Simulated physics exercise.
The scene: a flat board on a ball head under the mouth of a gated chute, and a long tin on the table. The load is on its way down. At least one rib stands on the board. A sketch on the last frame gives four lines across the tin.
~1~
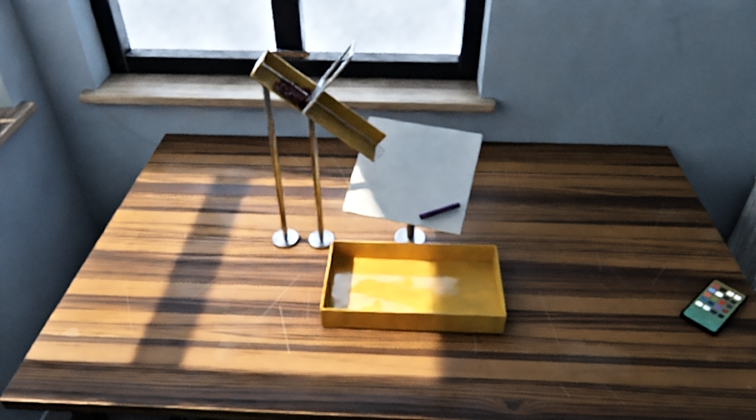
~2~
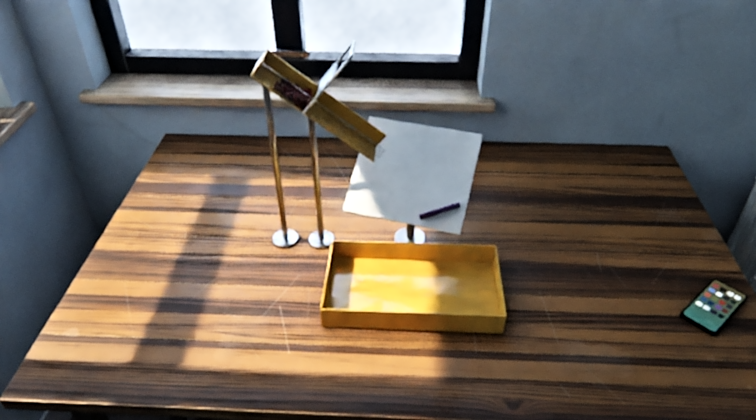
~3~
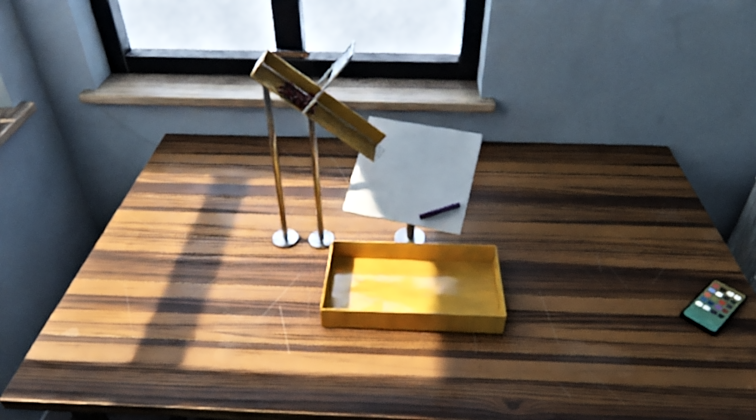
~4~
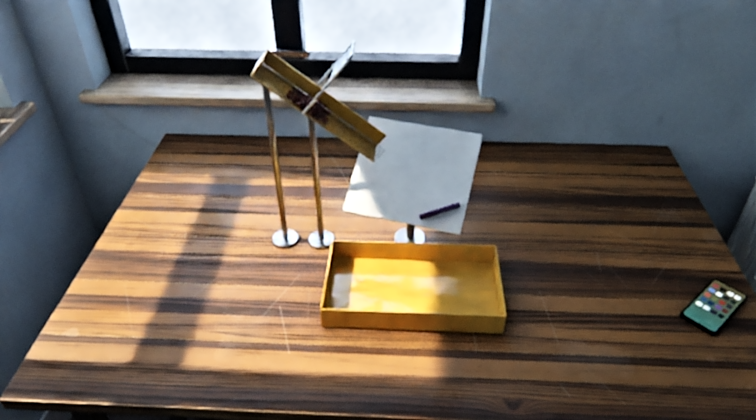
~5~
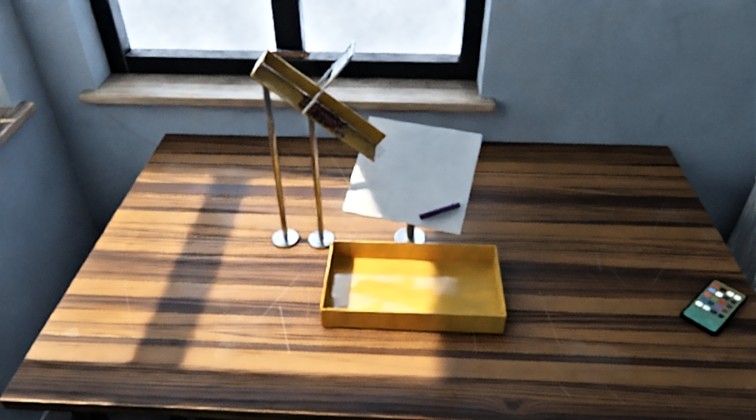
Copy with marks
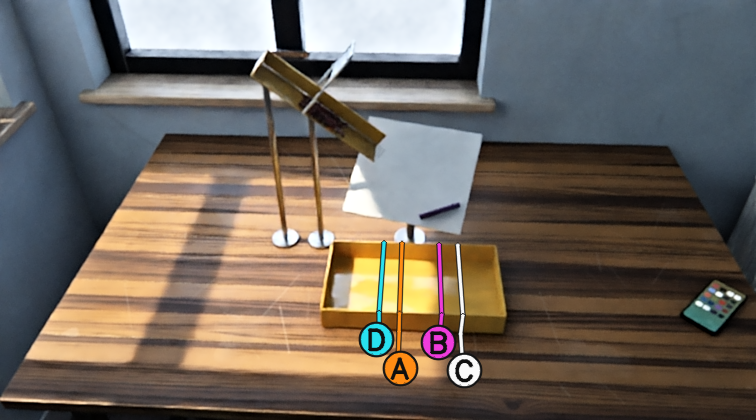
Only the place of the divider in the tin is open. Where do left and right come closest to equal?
Line A does it best.
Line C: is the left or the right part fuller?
The left side.
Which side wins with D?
The right side.
On the marked copy, line A crosses the front rim at (399, 312); line B crosses the front rim at (441, 313); line C crosses the front rim at (462, 314); line D crosses the front rim at (379, 311).
With A, of what is caught, close to half on the left of the divider, close to half on the right.
With B, of what is caught, all but a few on the left of the divider, only a few on the right.
With C, of what is caught, all but a few on the left of the divider, only a few on the right.
With D, of what is caught, a small share on the left of the divider, all but a few on the right.
